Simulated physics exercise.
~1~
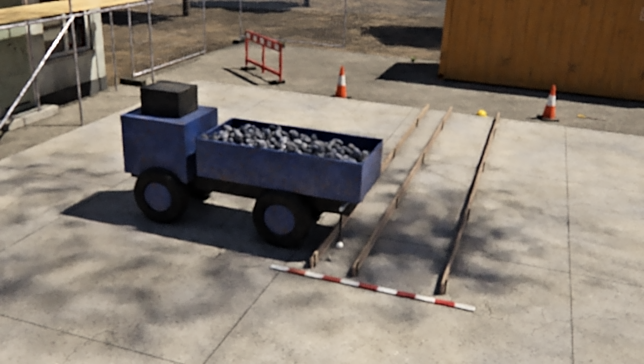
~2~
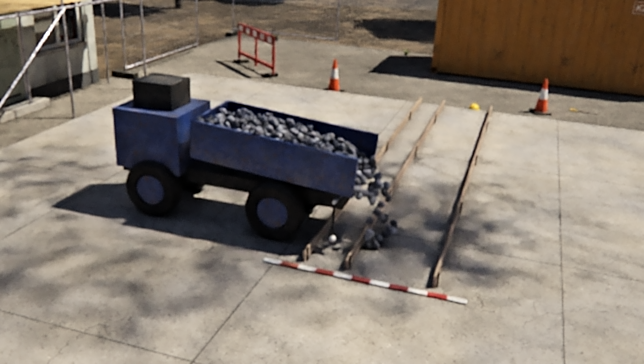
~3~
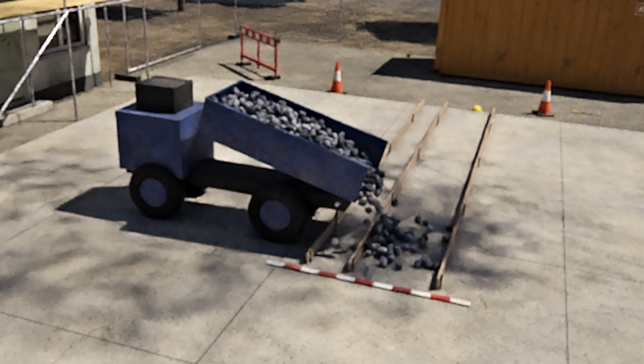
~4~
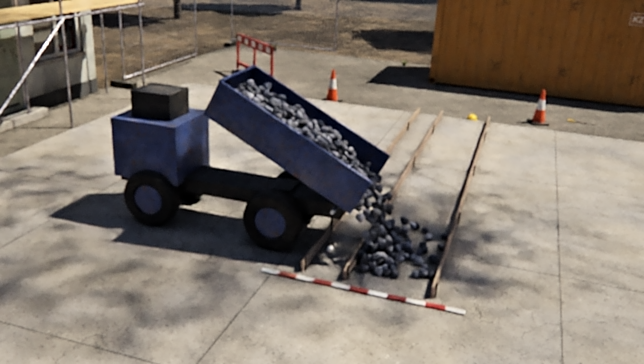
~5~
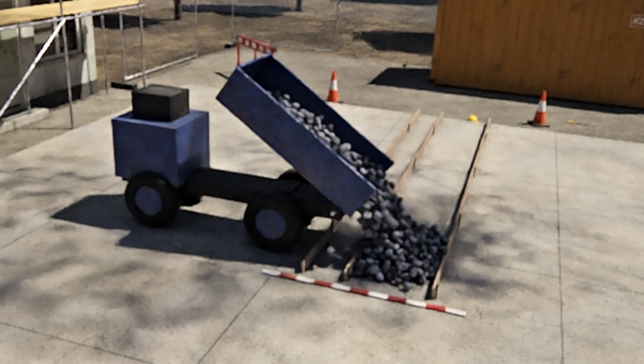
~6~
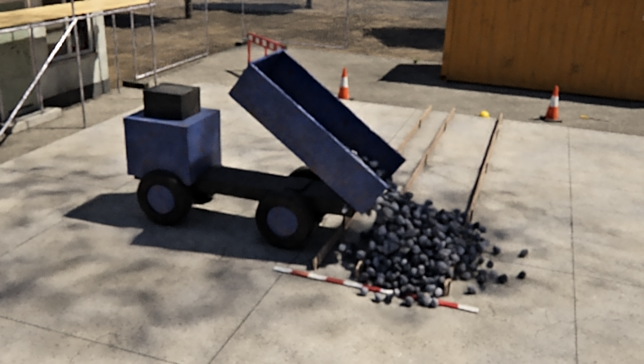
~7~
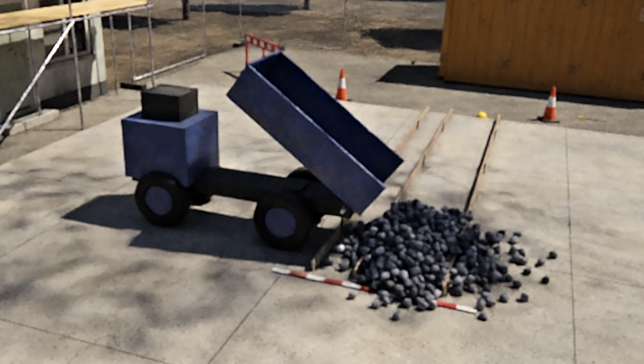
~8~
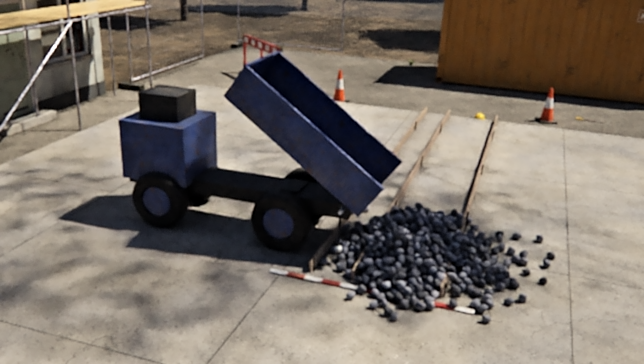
A blue tipper truck raises its body and pours dark stones into a spreading heap.
